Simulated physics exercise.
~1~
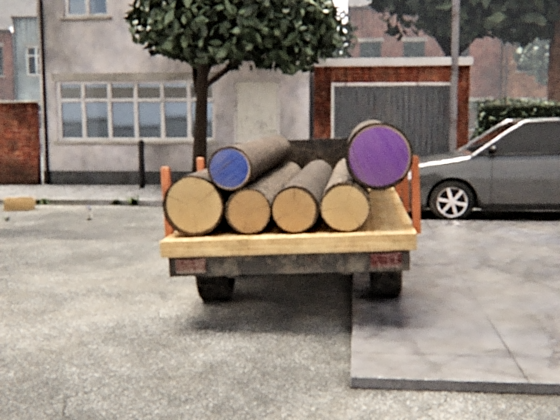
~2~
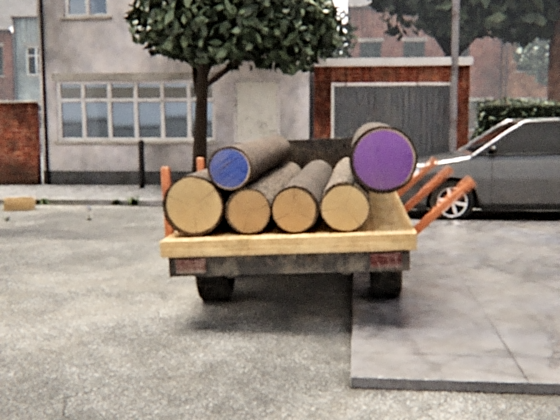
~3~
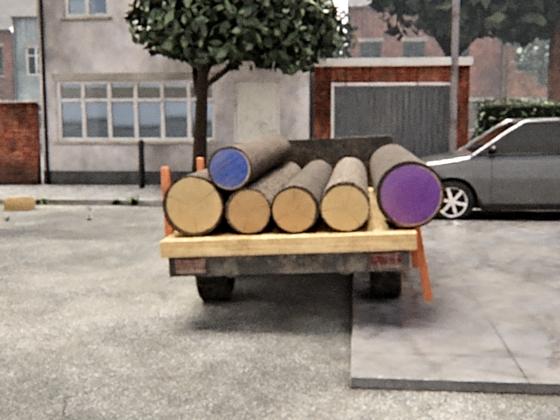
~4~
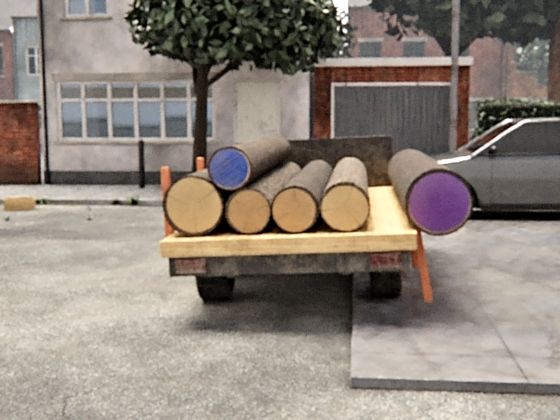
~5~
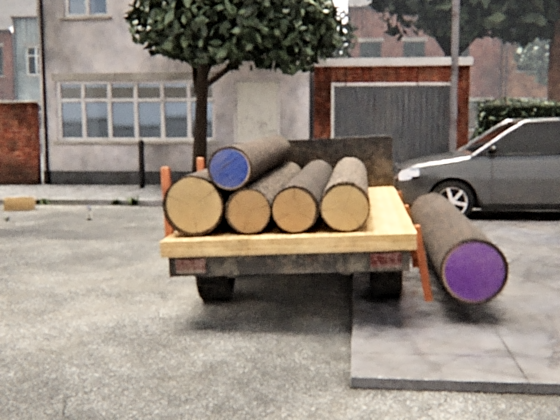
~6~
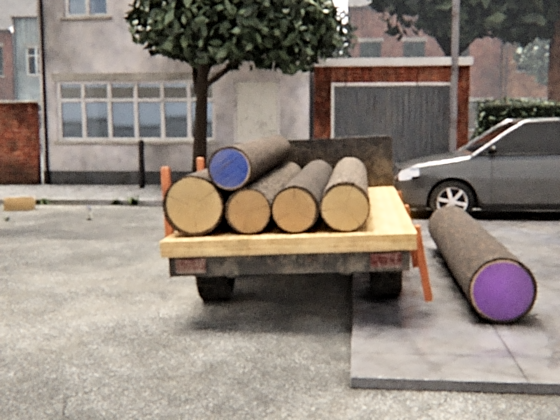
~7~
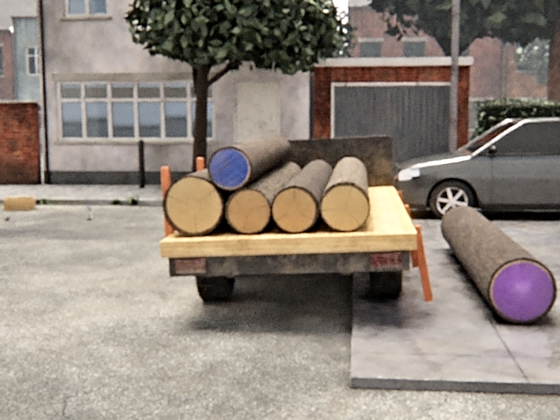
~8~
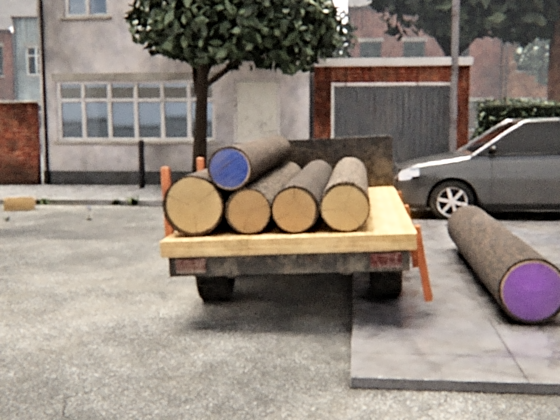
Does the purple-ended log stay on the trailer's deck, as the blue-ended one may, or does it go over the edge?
The purple-ended log goes over the right edge and ends up on the paving, while the blue-ended log remains on the deck's pile.
A low flatbed trailer stands in a street, seen from behind, with a tree and houses beyond it and a grey car to the right. Four logs with tan ends lie in a row on its deck, with a blue-ended log on top at the left and a purple-ended one on top at the right. The orange posts on the right side swing down, and the purple log rolls down to the right off the pile. It drops over the deck's edge onto the grey paving and rolls a little farther right. The blue log and the four tan ones remain on the trailer.
